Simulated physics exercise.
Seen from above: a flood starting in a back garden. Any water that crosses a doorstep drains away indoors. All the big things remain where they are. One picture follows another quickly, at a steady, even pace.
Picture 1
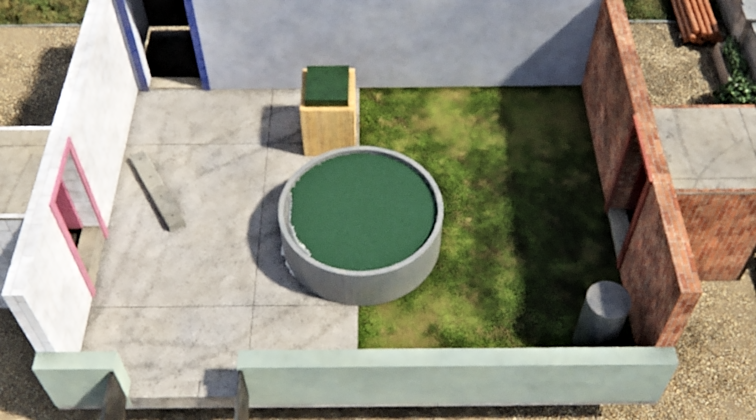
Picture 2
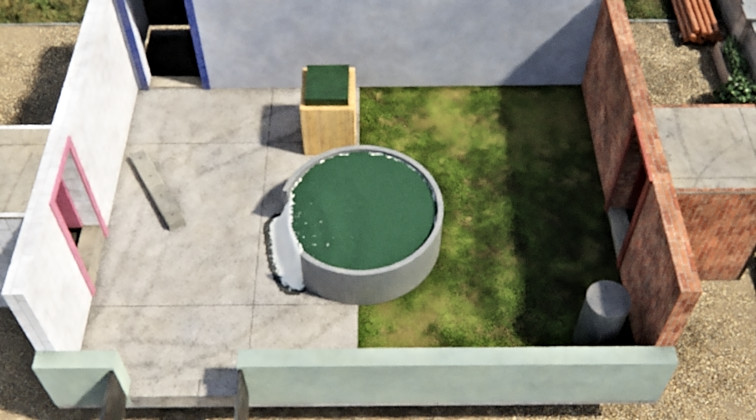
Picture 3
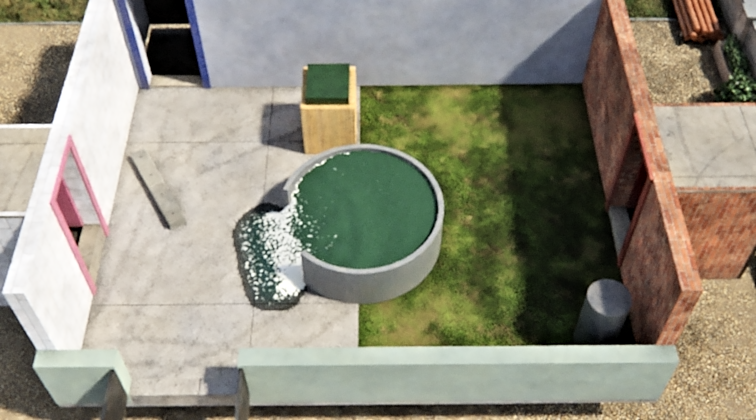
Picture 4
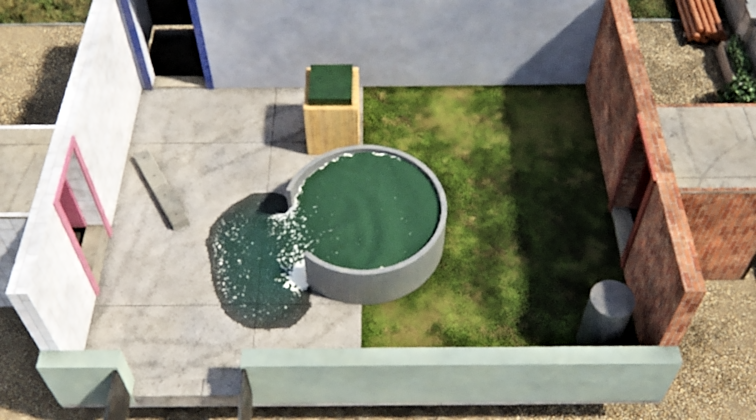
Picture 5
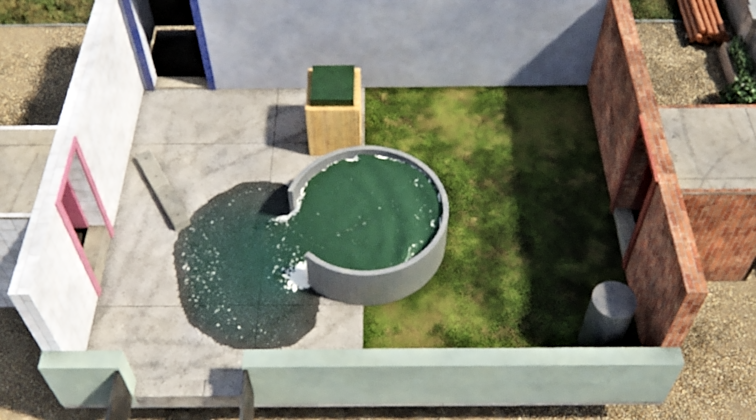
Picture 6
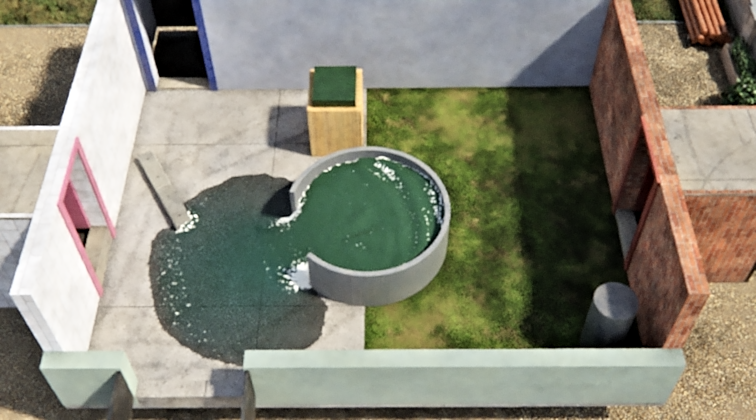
In a walled back garden seen from above, a round grey tank of green water opened on its left side, and water poured out, spreading in a widening dark pool across the paving.
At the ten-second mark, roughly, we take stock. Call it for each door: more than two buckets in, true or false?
Red door false, blue door true, pink door false.
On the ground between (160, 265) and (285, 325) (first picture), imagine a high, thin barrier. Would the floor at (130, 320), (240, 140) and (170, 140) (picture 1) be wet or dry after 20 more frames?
In turn: Awash, awash, awash.
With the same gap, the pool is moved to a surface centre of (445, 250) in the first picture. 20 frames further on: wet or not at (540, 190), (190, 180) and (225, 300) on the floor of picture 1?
My reading is missed by the flood first, hit by the flood next and hit by the flood last.
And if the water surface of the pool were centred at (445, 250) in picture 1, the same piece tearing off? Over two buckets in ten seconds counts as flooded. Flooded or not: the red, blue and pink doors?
Taking the doors in turn, red remains short, blue surpasses that, and pink remains short.
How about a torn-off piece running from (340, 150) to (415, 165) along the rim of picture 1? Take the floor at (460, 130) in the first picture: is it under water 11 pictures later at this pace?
That spot ends up inundated.
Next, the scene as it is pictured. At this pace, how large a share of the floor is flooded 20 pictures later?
Roughly 35 %.
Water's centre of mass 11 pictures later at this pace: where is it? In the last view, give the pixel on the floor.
Point: (268, 256).
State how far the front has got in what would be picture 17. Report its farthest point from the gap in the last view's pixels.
My guess is roughly (145, 95).
A moment on, water covers 25 % of the floor; the red door not reached, the blue door not reached, the pink door wet at the sill, nothing in.
Next, water covers 35 % of the floor; the red door not reached, the blue door not reached, the pink door under two buckets in.
Then, water covers 35 % of the floor; the red door not reached, the blue door over two buckets in, the pink door under two buckets in.
Later, water covers 50 % of the floor; the red door not reached, the blue door far over two buckets in, the pink door under two buckets in.
In the end, water covers 65 % of the floor; the red door not reached, the blue door far over two buckets in, the pink door under two buckets in.
